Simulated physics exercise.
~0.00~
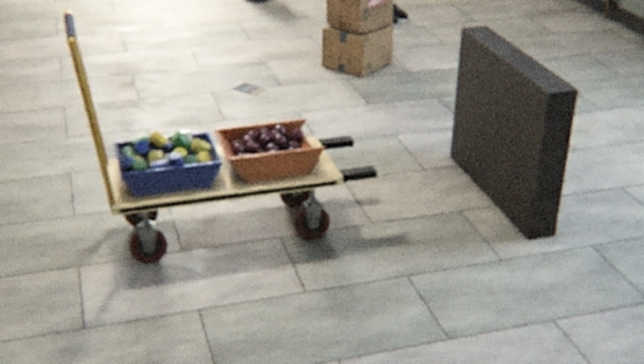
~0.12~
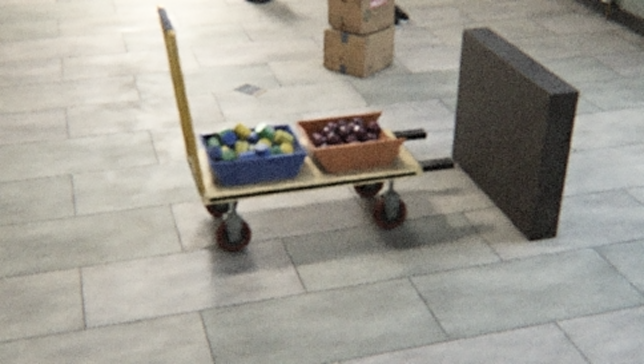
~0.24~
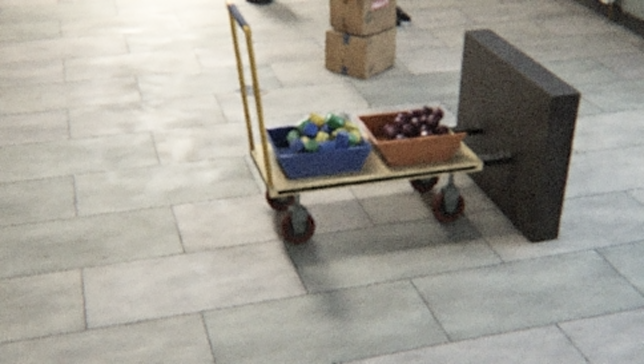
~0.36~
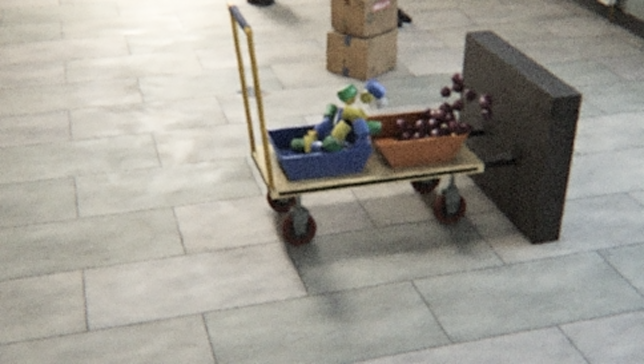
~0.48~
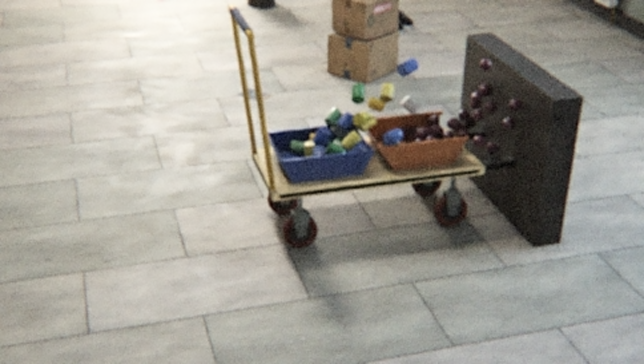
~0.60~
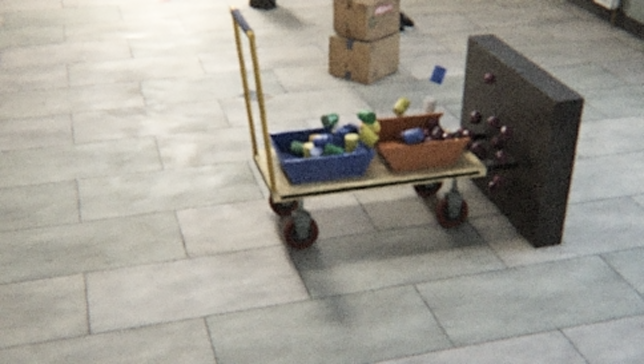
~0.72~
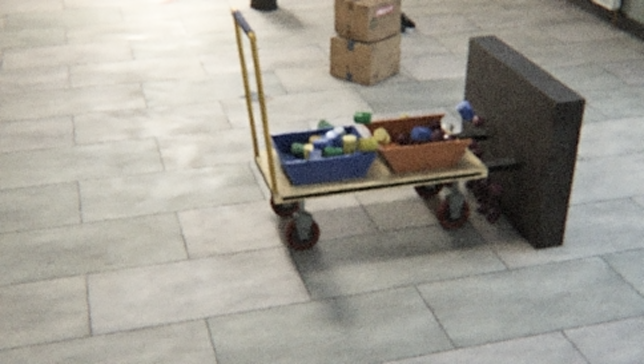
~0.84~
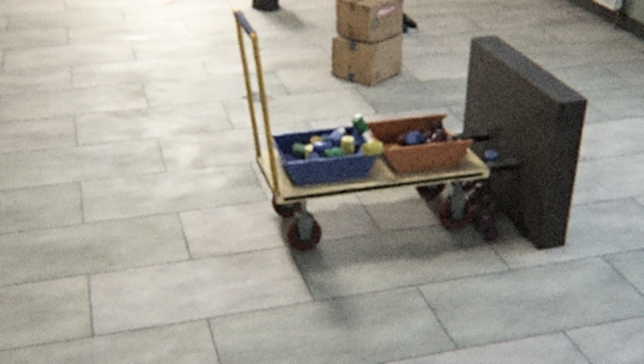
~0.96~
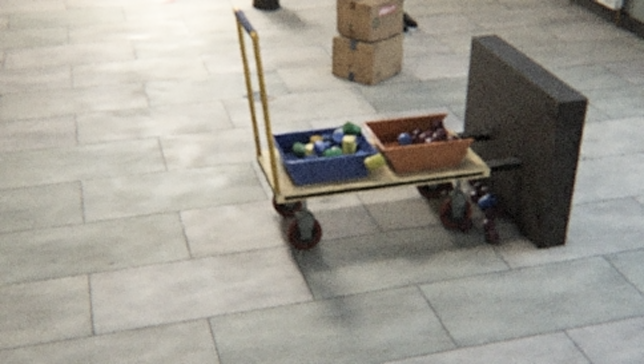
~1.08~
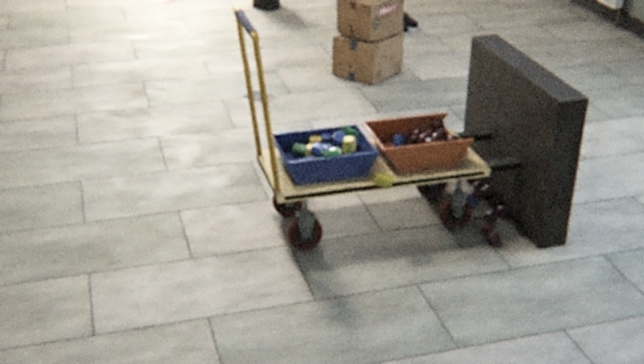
A trolley rolls right, stops at a dark wall, and some onions and jars spill.
